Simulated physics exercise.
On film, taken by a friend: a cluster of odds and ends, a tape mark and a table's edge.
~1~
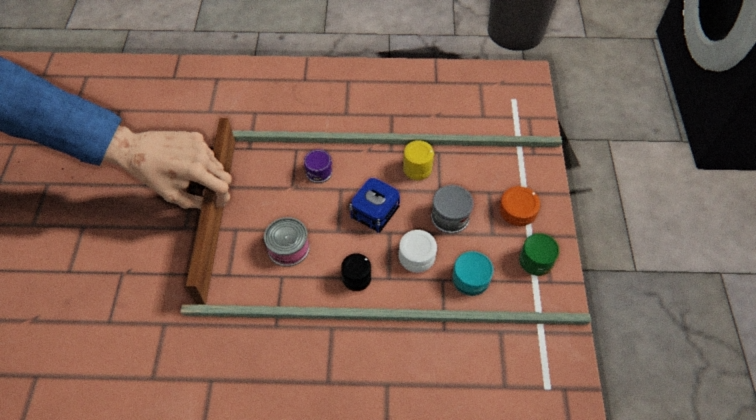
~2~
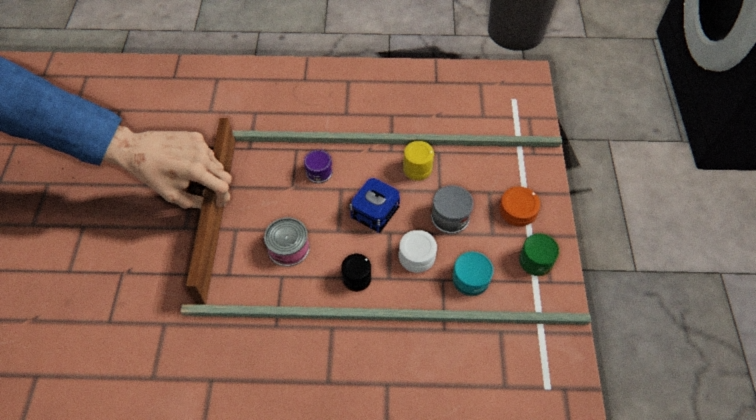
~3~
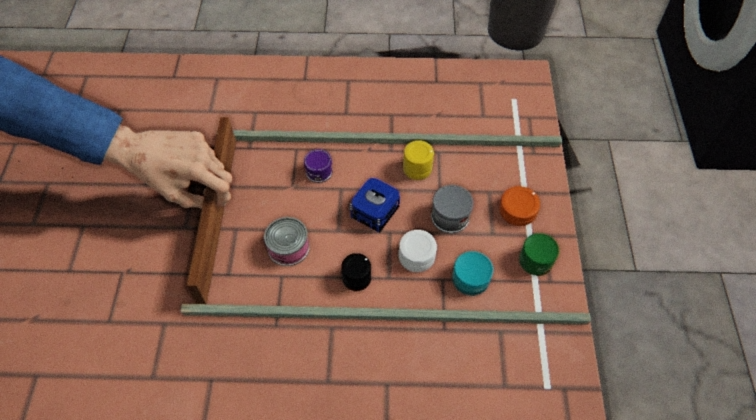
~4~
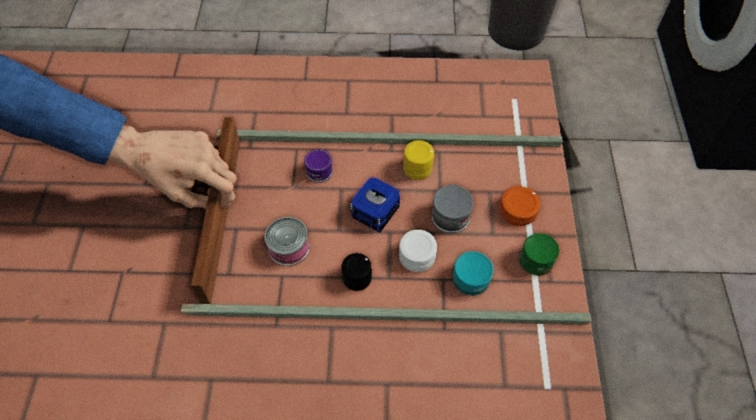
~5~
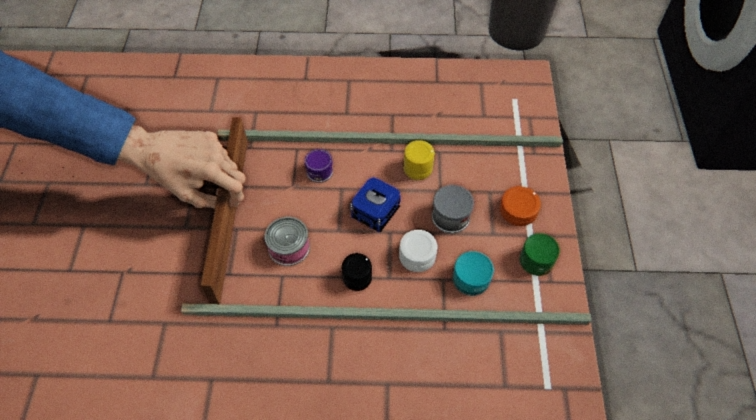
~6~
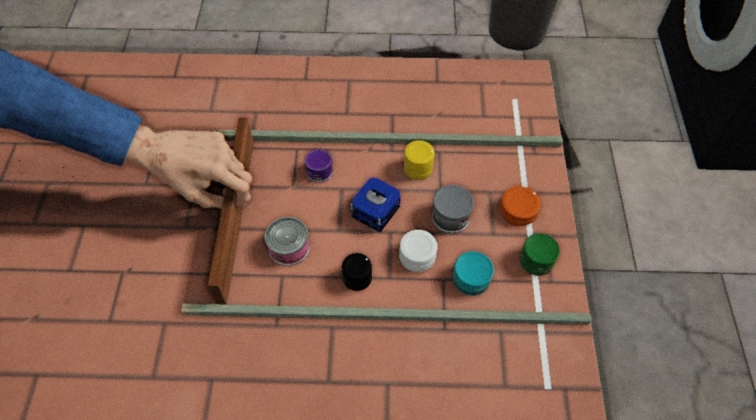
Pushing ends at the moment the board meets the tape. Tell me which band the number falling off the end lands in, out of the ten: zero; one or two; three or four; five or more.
Over the end go more than two but fewer than five.
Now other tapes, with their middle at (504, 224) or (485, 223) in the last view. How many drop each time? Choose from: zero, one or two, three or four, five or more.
Lab note - per position, in order: 1 or 2; no fall at all.
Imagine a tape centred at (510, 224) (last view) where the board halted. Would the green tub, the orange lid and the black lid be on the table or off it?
Going in order, the green tub goes off the edge, then the orange lid goes off the edge, then the black lid keeps its spot.
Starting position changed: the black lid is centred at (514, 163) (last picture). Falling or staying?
The black lid holds its place.
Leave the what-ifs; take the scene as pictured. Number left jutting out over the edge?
1 is the number.
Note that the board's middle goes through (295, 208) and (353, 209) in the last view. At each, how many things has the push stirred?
By the first moment it's 1, by the second it's 4.
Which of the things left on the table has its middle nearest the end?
It's the turquoise tub that is foremost.
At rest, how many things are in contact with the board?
The count is 5.
Soon after, none off yet; green tub at rest near (539, 255); orange lid at rest near (520, 206); turquoise tub at rest near (473, 274).
After that, none off yet; green tub at rest near (539, 255); orange lid moving near (525, 206); turquoise tub displaced about its own width near (495, 286).
In the end, the number that fall off is three or four; gone, white lid, grey tin, orange lid and green tub.
